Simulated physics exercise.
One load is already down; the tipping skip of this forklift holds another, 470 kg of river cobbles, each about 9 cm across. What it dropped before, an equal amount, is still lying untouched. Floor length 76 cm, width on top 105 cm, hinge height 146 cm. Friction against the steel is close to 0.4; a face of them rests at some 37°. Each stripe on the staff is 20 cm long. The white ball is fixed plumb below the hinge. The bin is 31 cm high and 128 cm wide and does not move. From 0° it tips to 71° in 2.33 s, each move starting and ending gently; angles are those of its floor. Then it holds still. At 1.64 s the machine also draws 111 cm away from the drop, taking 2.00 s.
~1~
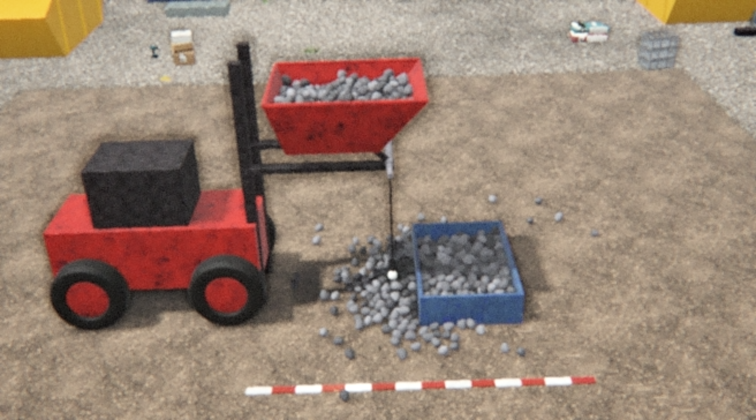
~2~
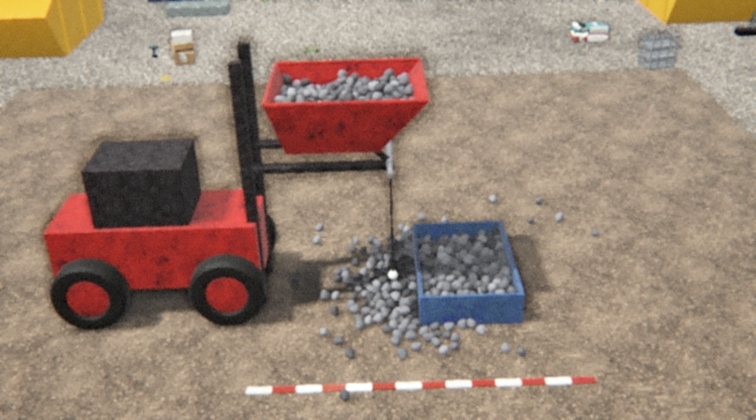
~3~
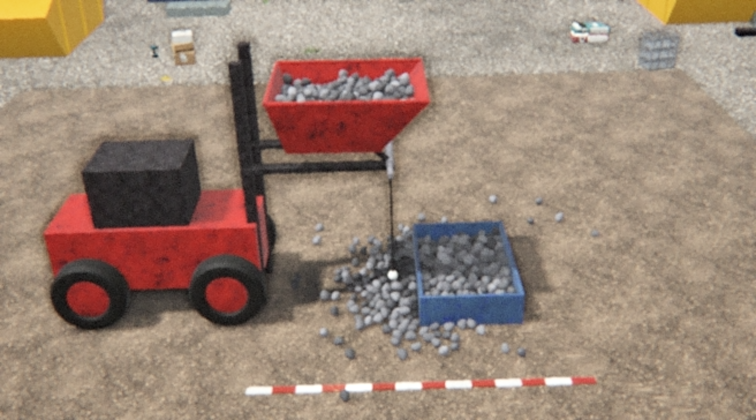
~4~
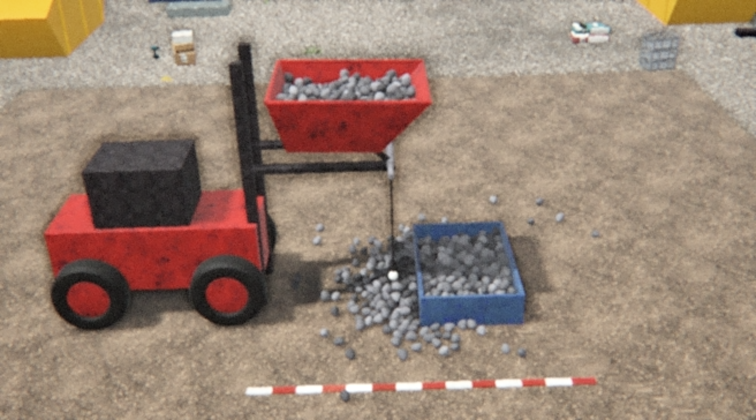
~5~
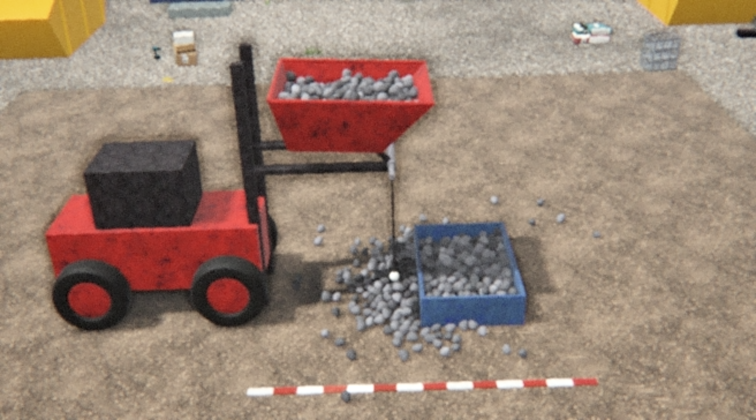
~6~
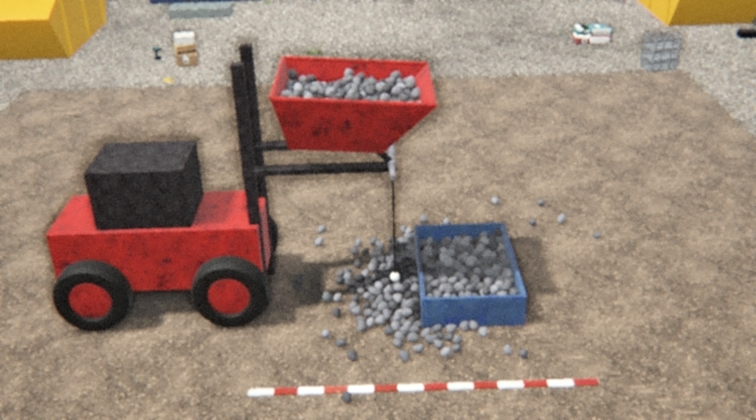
On a patch of brown dirt, a red forklift held a red skip full of grey stones above a blue bin and scattered stones, and the skip tilted only very slightly toward the right.
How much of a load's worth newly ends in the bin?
About 54 per cent.
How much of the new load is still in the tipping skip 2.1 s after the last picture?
Roughly 35 per cent is still inside.
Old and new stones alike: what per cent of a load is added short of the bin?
About 15 per cent.
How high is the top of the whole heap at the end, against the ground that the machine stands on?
Some 46 cm above that level.
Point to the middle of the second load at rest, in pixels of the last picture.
Around (480, 266).
Then, 1.4 s after the last picture the floor is at 60°; in per cent of one load, 99 in the tipping skip, 37 short of the bin, 58 in the bin, 5 beside or beyond the bin; the foremost stones are at (562, 247).
Then, 2.1 s after the last picture the floor is at 71°; in per cent of one load, 36 in the tipping skip, 37 short of the bin, 106 in the bin, 21 beside or beyond the bin; the foremost stones are at (598, 271).
Then, 3.7 s after the last picture the floor is at 71°; in per cent of one load, 0 in the tipping skip, 52 short of the bin, 112 in the bin, 36 beside or beyond the bin; the foremost stones are at (723, 316).
Then, 6.4 s after the last picture the floor is at 71°; in per cent of one load, 0 in the tipping skip, 52 short of the bin, 112 in the bin, 36 beside or beyond the bin; the foremost stones are at (723, 316). Net gain in the bin, 54.
